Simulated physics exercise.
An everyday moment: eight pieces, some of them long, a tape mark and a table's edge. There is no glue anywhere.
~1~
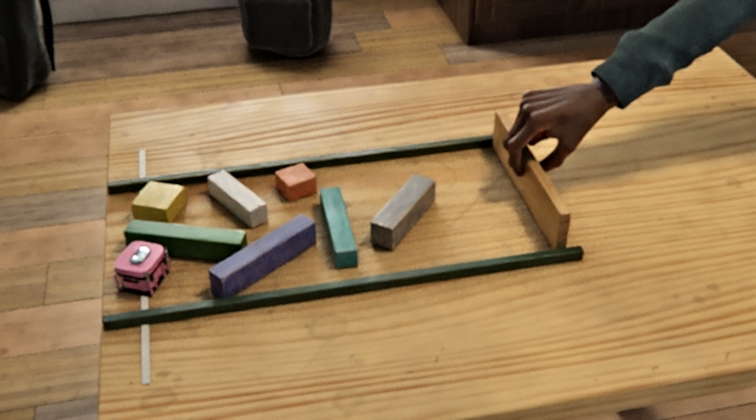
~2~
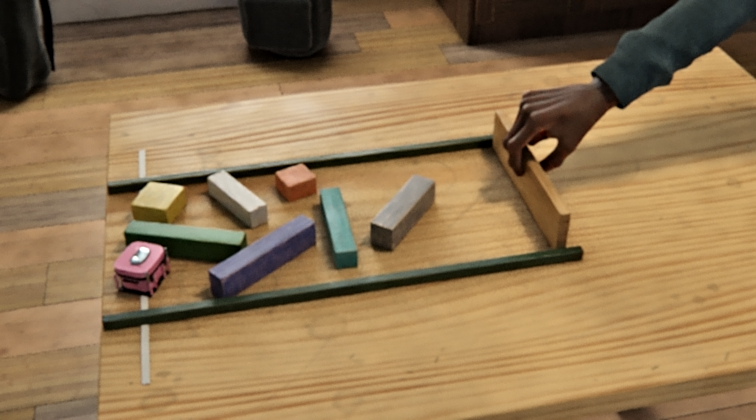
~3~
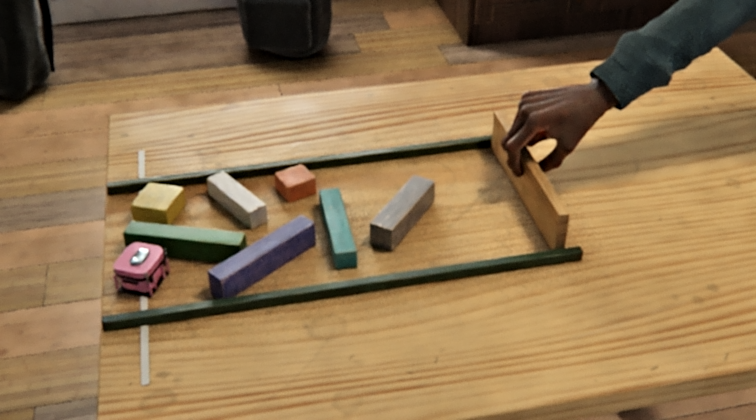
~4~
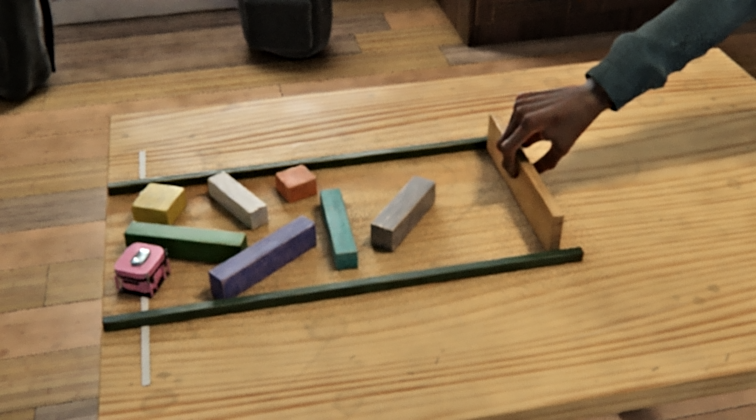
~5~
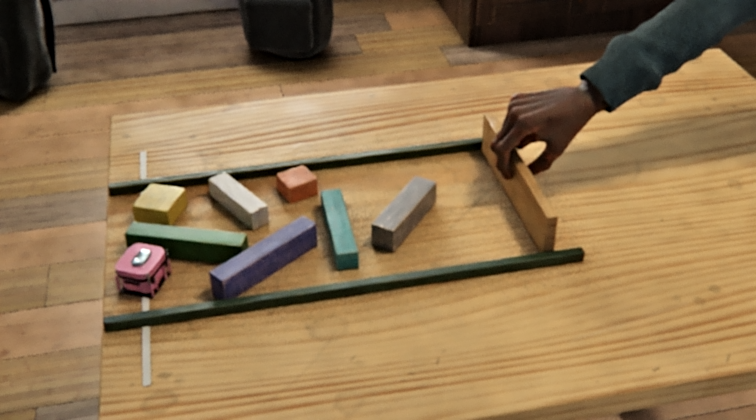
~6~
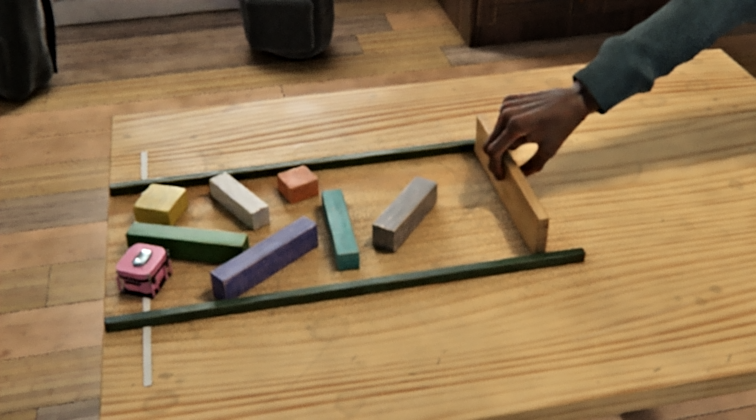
A hand holding an upright wooden board slides it slightly left between two dark green rails on a wooden table, while the coloured blocks and bars and the small pink case near the tape mark stay still.
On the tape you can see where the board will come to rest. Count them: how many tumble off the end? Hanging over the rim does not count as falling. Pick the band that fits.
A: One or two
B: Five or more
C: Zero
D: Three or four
Five or more (B).
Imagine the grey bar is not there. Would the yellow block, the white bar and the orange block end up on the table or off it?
As for the yellow block, it is not retained; the white bar is not retained; the orange block is retained.
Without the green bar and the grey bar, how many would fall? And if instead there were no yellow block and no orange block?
Well, the first time you'd get 3, and the next time 3.
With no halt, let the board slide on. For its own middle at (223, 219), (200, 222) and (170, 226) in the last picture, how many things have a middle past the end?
That makes 0, 2, 4.
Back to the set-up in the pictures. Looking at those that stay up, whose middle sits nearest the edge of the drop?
The turquoise bar is the one.
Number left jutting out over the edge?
I make it 1.
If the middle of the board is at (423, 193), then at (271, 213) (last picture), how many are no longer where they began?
Respectively 1 and 7.
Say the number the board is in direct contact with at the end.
Number: 2.
Soon after, none off yet; pink case at rest near (144, 271); yellow block at rest near (161, 206); green bar at rest near (188, 244).
Then, none off yet; pink case moving near (136, 269); yellow block at rest near (161, 206); green bar moved a little near (146, 235).
At rest, the number that fall off is five or more; fallen, blue bar, white bar, green bar, yellow block and pink case.
